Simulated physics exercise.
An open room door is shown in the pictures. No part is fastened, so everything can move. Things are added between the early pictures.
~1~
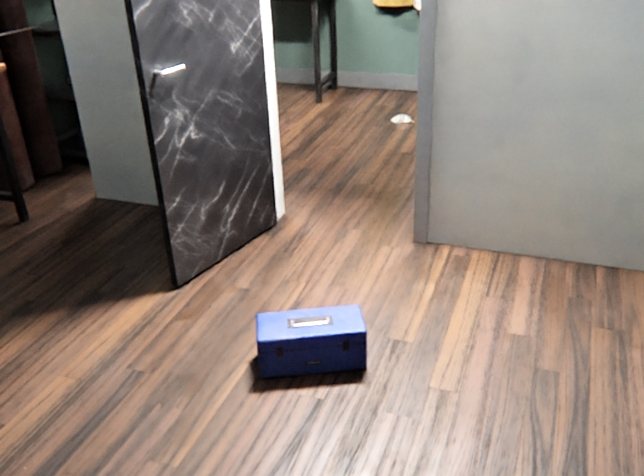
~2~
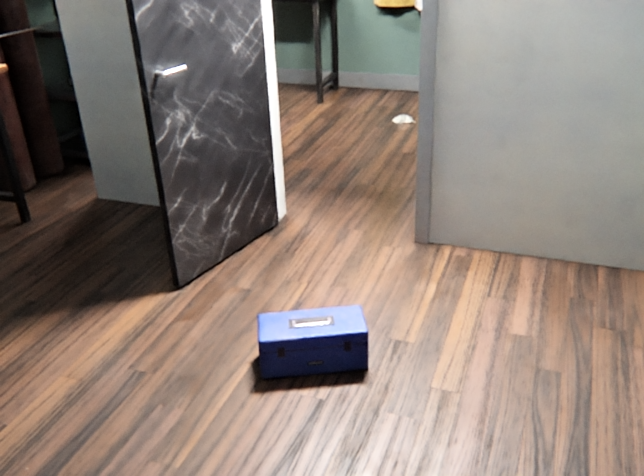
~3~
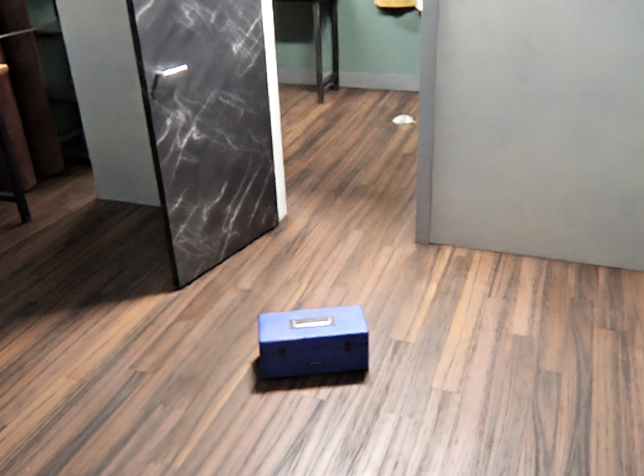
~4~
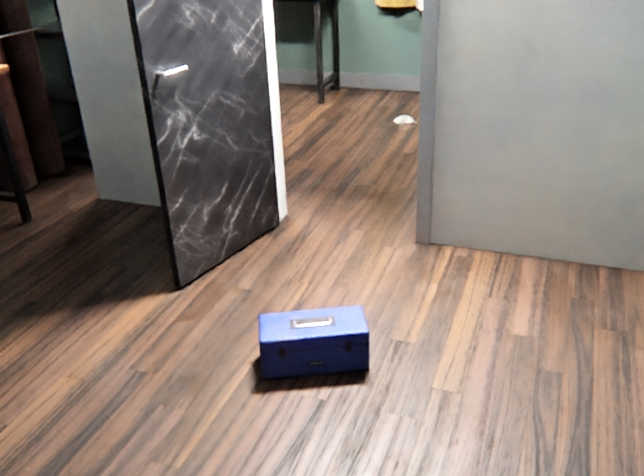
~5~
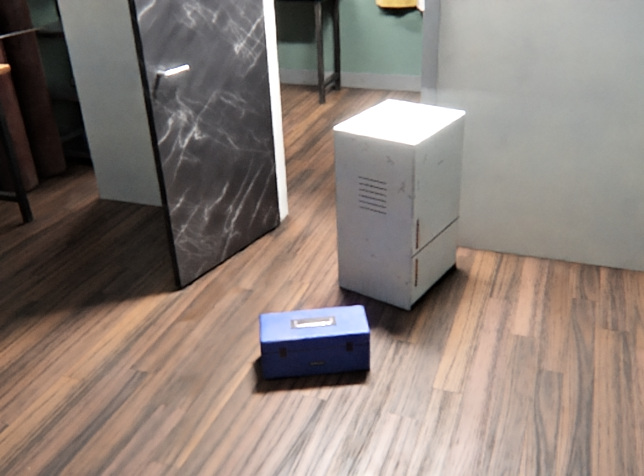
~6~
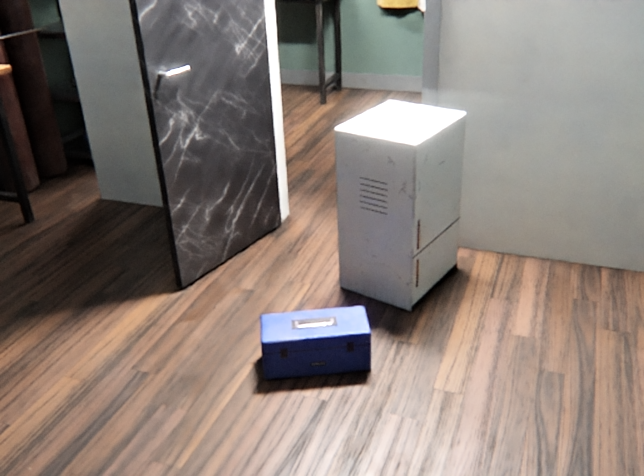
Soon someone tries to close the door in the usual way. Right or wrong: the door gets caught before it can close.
Right.
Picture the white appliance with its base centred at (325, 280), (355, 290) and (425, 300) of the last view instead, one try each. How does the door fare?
1: Stays ajar; 2: Stays ajar; 3: Swings home.
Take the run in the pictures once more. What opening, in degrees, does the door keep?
It comes to about 45°.
Then, 0.60 s past the last view, door at 88°.
Then, 0.90 s past the last view, door at 70°.
Then, 1.20 s past the last view, door at 49°.
Finally, door at 45°; both still in place. Final places as the last picture's camera would see them, white appliance near (403, 203).
